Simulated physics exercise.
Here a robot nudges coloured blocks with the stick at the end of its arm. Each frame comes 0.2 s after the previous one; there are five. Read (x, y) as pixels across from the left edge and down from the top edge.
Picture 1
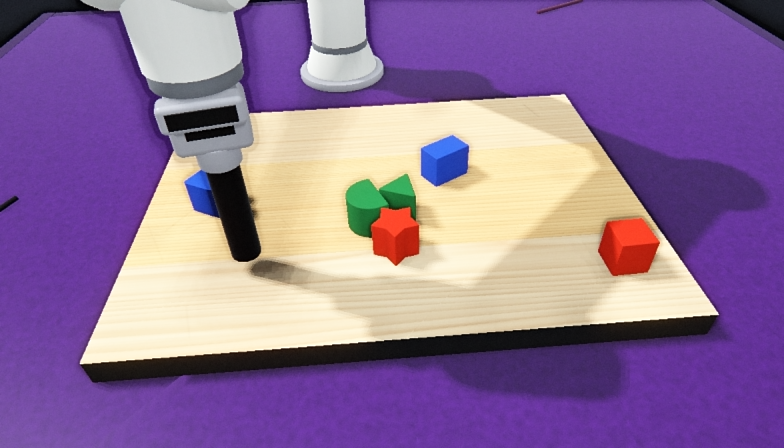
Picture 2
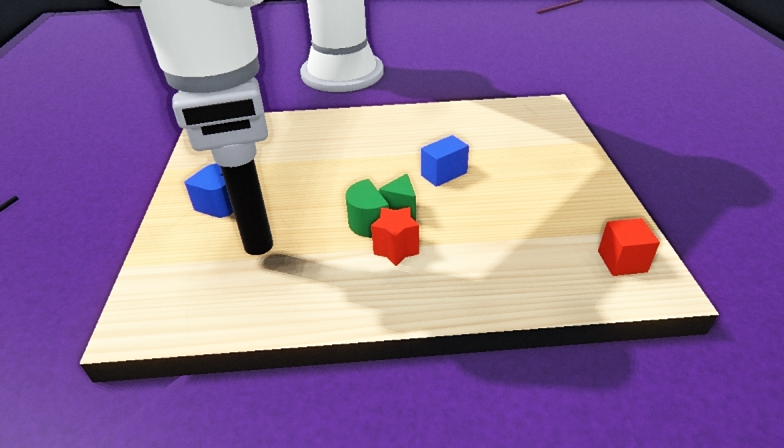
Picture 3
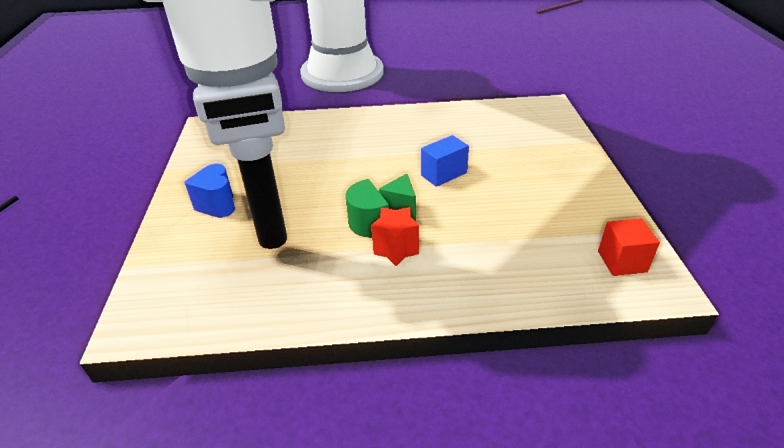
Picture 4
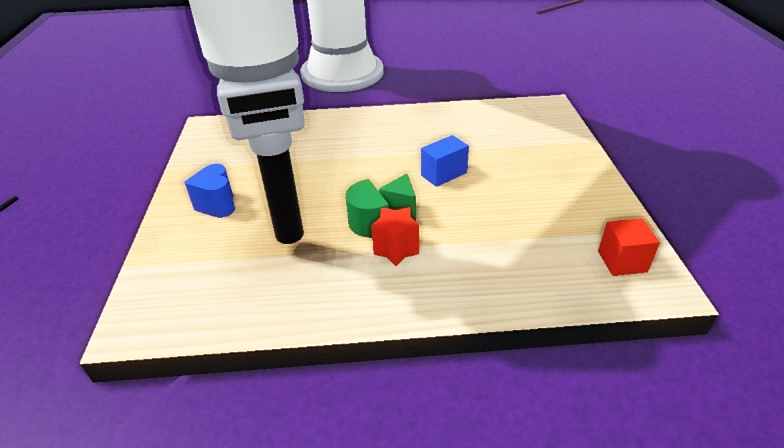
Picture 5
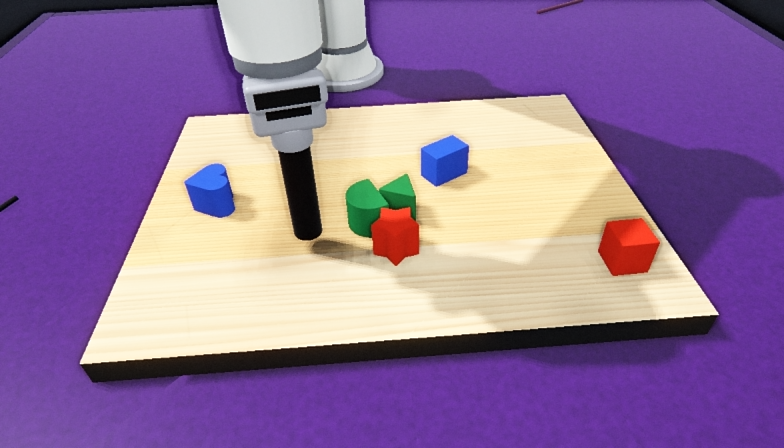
The footage shows a robot arm moving its black stick steadily rightward above a wooden board, from near a blue heart-shaped block toward a cluster of green blocks and a red star, while all the blocks stay still.
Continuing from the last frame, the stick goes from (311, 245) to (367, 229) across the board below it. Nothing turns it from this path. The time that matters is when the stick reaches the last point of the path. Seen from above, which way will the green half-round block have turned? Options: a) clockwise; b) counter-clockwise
b - counter-clockwise.
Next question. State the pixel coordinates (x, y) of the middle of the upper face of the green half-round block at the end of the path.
The middle of its top is at (387, 184).
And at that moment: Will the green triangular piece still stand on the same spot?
In short: No.
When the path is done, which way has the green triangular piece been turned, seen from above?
It goes clockwise.
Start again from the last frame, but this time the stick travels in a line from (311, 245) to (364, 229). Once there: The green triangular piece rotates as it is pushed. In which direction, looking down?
Viewed from above, clockwise.
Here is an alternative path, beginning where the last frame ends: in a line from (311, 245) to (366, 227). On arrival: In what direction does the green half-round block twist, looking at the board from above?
The answer is counter-clockwise.
On the path given first. Halfway along, stick (338, 224); nothing pushed yet.
At the end, stick (366, 216); green half-round block (387, 184), turned 20° anticlockwise; red star not moved; green triangular piece (416, 178), turned 20° clockwise.
